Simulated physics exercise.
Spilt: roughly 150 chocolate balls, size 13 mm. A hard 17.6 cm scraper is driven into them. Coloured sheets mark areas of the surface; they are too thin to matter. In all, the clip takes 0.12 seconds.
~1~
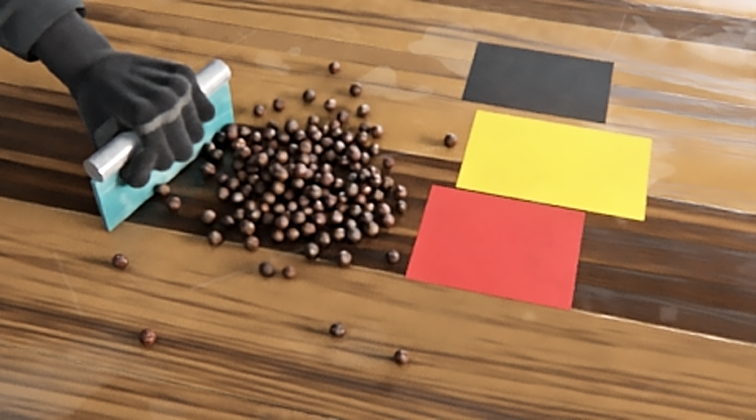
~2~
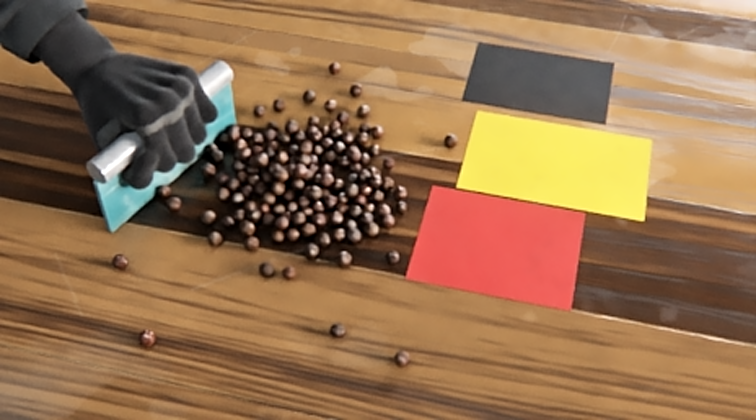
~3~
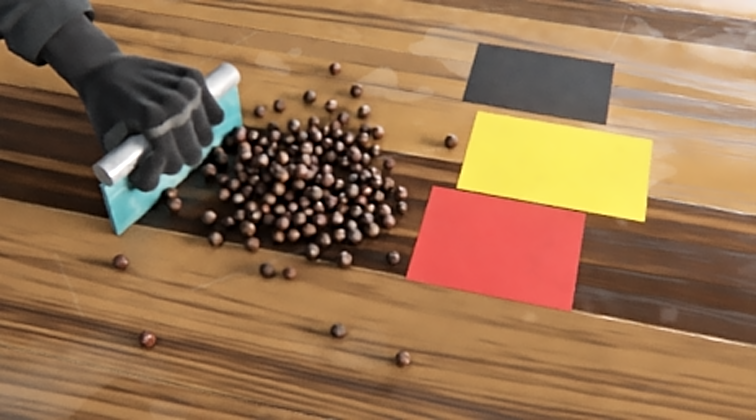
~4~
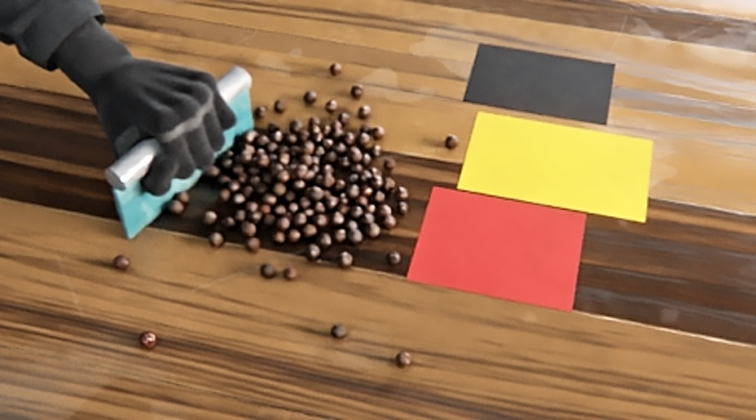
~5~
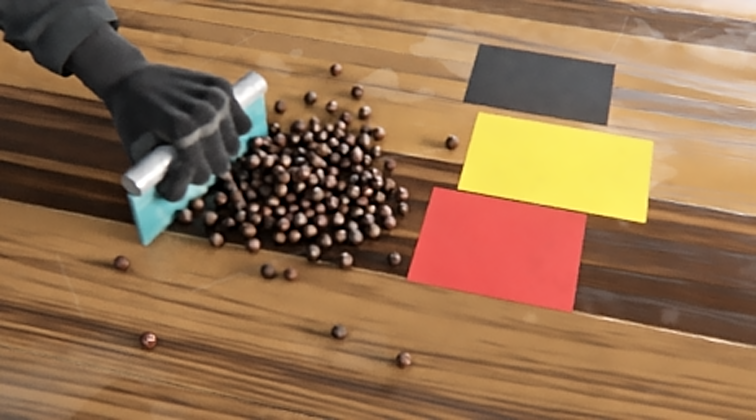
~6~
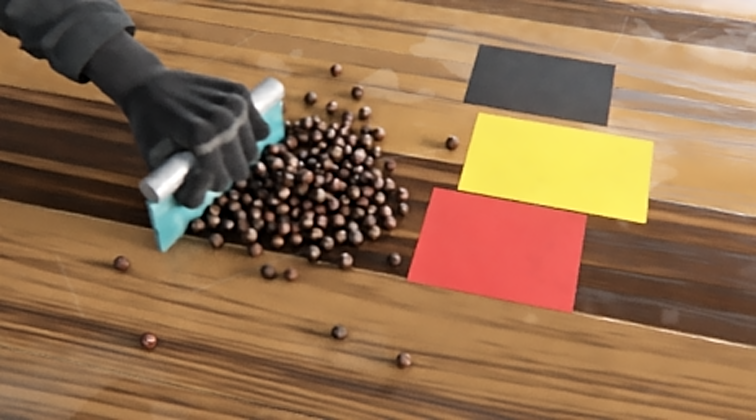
A gloved hand pushes a teal scraper rightward into a pile of small brown balls.
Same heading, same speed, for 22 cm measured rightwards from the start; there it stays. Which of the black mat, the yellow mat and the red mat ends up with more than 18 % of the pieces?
Black mat: No; yellow mat: No; red mat: Yes.
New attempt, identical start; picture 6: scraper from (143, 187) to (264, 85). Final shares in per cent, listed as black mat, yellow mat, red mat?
The black mat ends with 0 %, the yellow mat with 20 %, the red mat with 15 %.
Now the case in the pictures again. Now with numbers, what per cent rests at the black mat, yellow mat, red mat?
Shares at rest - black mat 0, yellow mat 5, red mat 30, all in percent.
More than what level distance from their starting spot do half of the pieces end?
That comes to about 20 cm.
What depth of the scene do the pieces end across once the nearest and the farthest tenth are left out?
Some 26 cm.
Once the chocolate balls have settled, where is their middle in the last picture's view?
Around pixel (479, 255) in the last view.
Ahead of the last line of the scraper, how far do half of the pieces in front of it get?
I'd say close to 10 cm ahead of the line.
Then, 0.16 s after the last picture, scraper 18 cm from its start, spill 25 cm wide; red mat 15 %, off the mats 85 %.
Then, 0.32 s after the last picture, scraper 22 cm from its start, spill 30 cm wide; red mat 40 %, yellow mat 5 %, off the mats 55 %.
Then, 0.46 s after the last picture, scraper 22 cm from its start, spill 32 cm wide; red mat 35 %, yellow mat 5 %, off the mats 60 %.
In the end, red mat 30 %, yellow mat 5 %, black mat 0 %, off the mats 60 %.
